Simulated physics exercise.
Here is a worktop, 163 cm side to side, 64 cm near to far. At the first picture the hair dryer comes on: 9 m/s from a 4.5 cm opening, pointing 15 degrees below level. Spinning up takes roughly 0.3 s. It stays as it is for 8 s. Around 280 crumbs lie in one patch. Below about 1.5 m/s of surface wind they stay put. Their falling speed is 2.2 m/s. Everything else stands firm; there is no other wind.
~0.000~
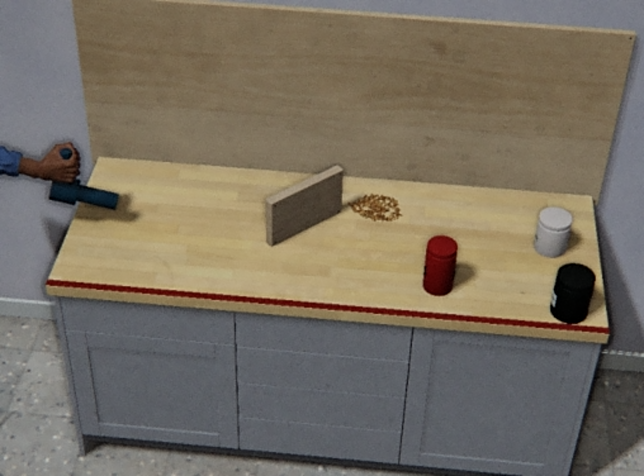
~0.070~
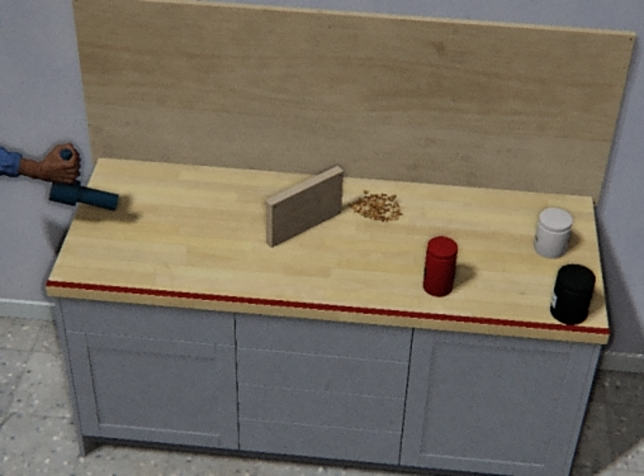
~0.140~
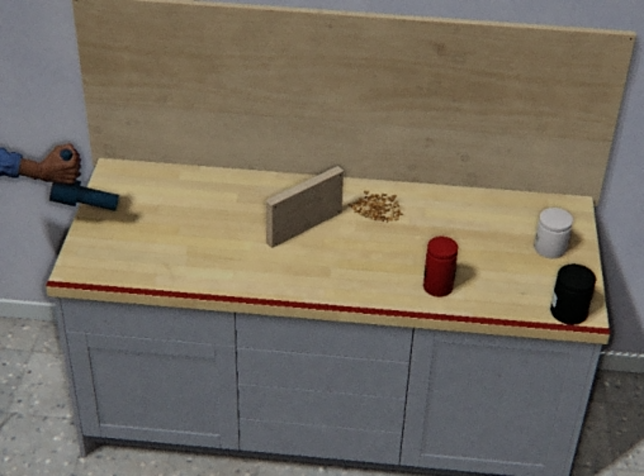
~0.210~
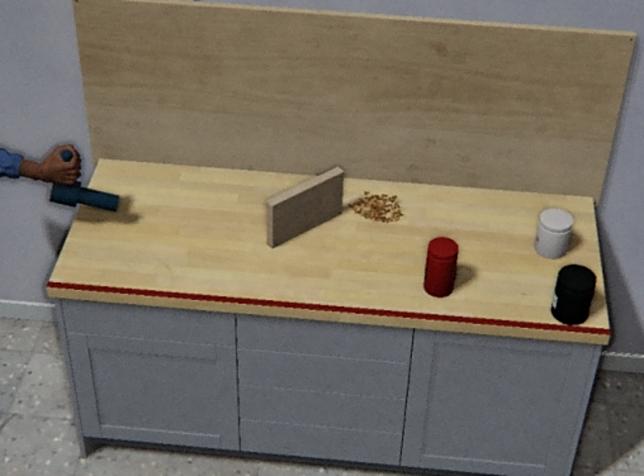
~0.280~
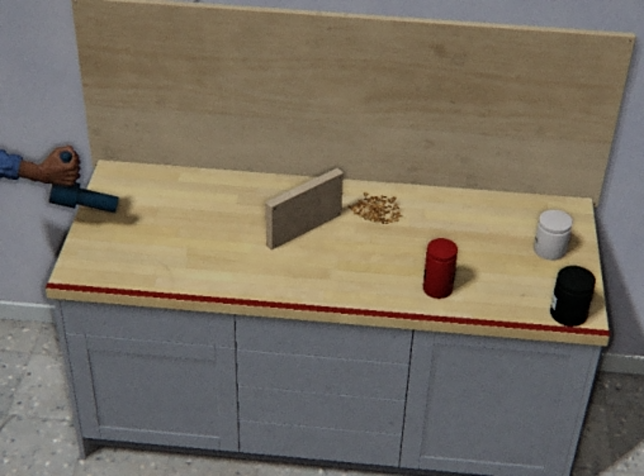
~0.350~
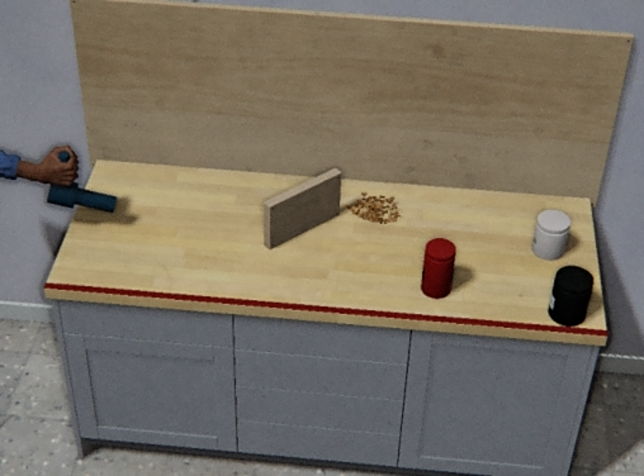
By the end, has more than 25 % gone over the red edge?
More than a quarter over the red edge: No.
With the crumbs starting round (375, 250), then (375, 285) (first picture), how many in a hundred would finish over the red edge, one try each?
In turn about 0 %, 0 %.
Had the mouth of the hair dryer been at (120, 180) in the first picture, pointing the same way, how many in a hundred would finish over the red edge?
Then about 0 %.
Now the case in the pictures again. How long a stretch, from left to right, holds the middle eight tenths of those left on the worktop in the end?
Roughly 20 cm.
After 1.6 s, 0 % are over the red edge; the middle of those still in play is near (384, 212); 26 % have settled or left.
After 2.6 s, 0 % are over the red edge; the middle of those still in play is near (380, 211); 46 % have settled or left.
After 4.4 s, 0 % are over the red edge; the middle of those still in play is near (379, 215); 59 % have settled or left.
After 8.0 s, at the end, 0 % are over the red edge; the middle of those still in play is near (379, 215).
